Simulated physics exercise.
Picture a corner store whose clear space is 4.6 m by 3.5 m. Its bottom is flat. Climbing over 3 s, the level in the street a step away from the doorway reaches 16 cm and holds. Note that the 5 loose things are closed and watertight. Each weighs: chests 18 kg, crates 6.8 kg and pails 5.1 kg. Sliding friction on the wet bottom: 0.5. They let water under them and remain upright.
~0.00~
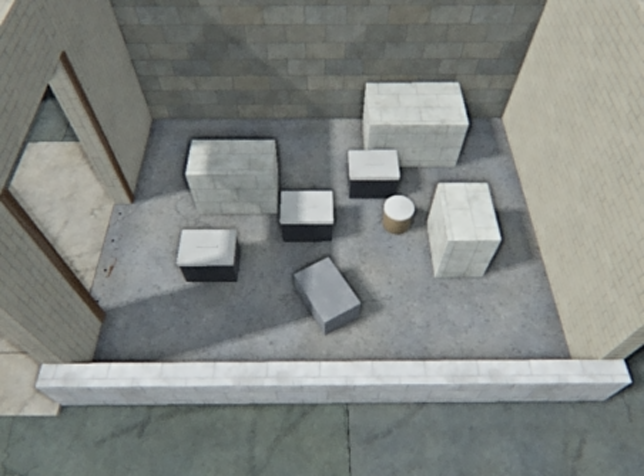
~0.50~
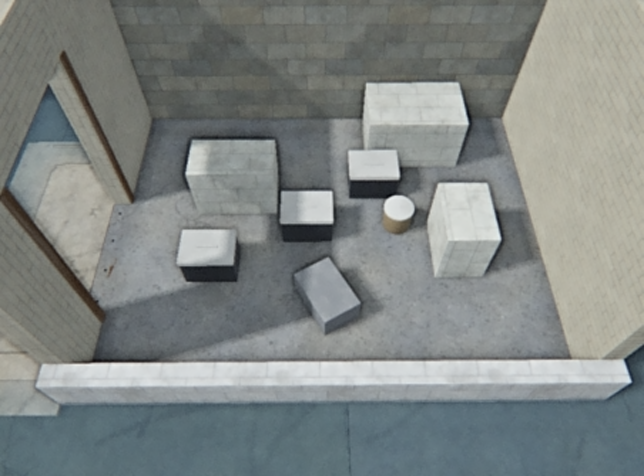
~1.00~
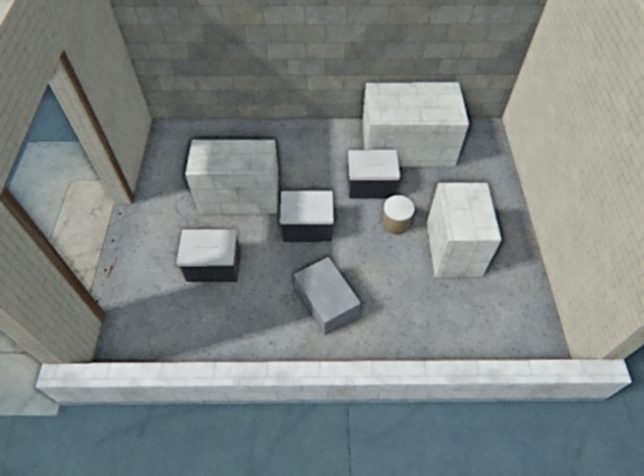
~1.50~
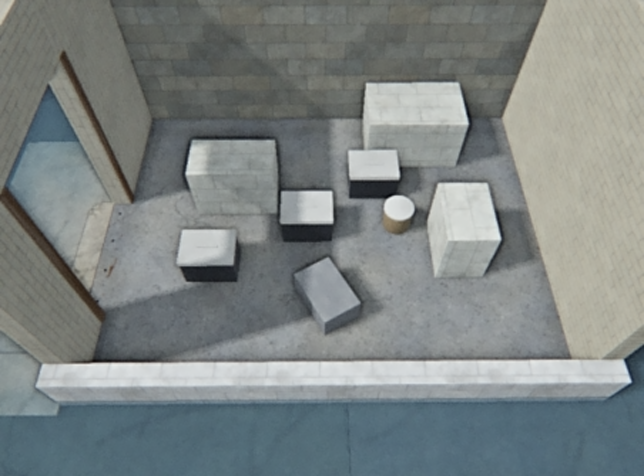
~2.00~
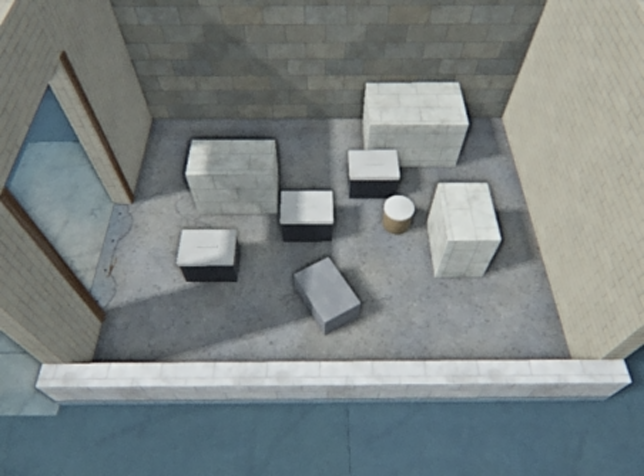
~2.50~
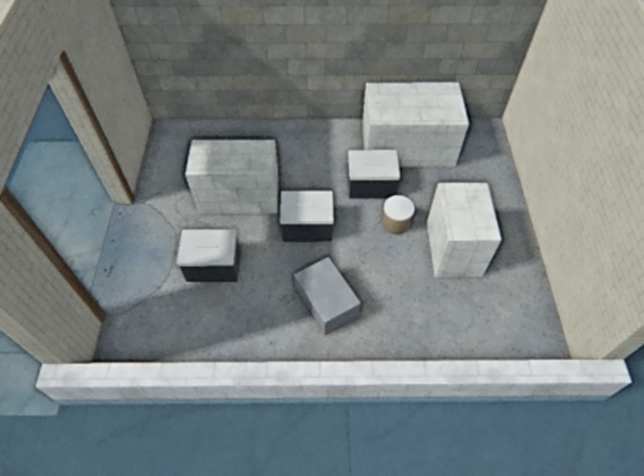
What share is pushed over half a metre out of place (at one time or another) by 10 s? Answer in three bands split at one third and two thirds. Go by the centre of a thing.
One third to two thirds.
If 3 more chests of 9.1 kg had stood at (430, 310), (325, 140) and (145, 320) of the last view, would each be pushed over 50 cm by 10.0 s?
Taking them in order, the first is beyond that distance, the second is within that distance and the third is within that distance.
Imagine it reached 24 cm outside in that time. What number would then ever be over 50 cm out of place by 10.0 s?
Under that setup the answer is 4.
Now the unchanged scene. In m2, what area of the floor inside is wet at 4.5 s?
5.0 m2.
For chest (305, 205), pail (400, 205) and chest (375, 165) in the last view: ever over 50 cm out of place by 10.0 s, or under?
Within, within, within.
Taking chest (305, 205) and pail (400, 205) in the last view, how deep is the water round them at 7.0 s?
Close to 4 and 1 centimetres.
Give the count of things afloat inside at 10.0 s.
Count at that moment: 1.
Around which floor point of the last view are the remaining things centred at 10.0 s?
It sits at about (397, 223).
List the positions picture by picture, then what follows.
A chest at (207, 246) rests on the ground; a chest at (307, 206) rests on the ground; water covers 0.0 m2; 0 of 5 have shifted, in the first frame.
A chest at (207, 246) rests on the ground; a chest at (307, 206), on the bottom; 0.0 m2 under water; 0 of 5 have shifted, in the second frame.
A chest at (207, 246) rests on the ground; a chest at (307, 206) rests on the ground; water covers 0.0 m2; 0 of 5 have shifted, in the third frame.
A chest at (207, 246) rests on the ground; a chest at (307, 206), on the bottom; 0.0 m2 under water; 0 of 5 have shifted, in the fourth frame.
A chest at (207, 246) rests on the ground; a chest at (307, 206) rests on the ground; water covers 0.0 m2; 0 of 5 have shifted, in the fifth frame.
A chest at (207, 246) rests on the ground; a chest at (307, 206), on the bottom; 0.6 m2 under water; 0 of 5 have shifted, in the sixth frame.
After 3.5 s 0 of 5 are over 50 cm from their spots; 0 afloat.
After 4.5 s 0 of 5 are over 50 cm from their spots; 0 afloat.
After 7.0 s 2 of 5 are over 50 cm from their spots; 1 afloat.
After 10.0 s 2 of 5 are over 50 cm from their spots, and 2 have been at some point; 1 afloat.
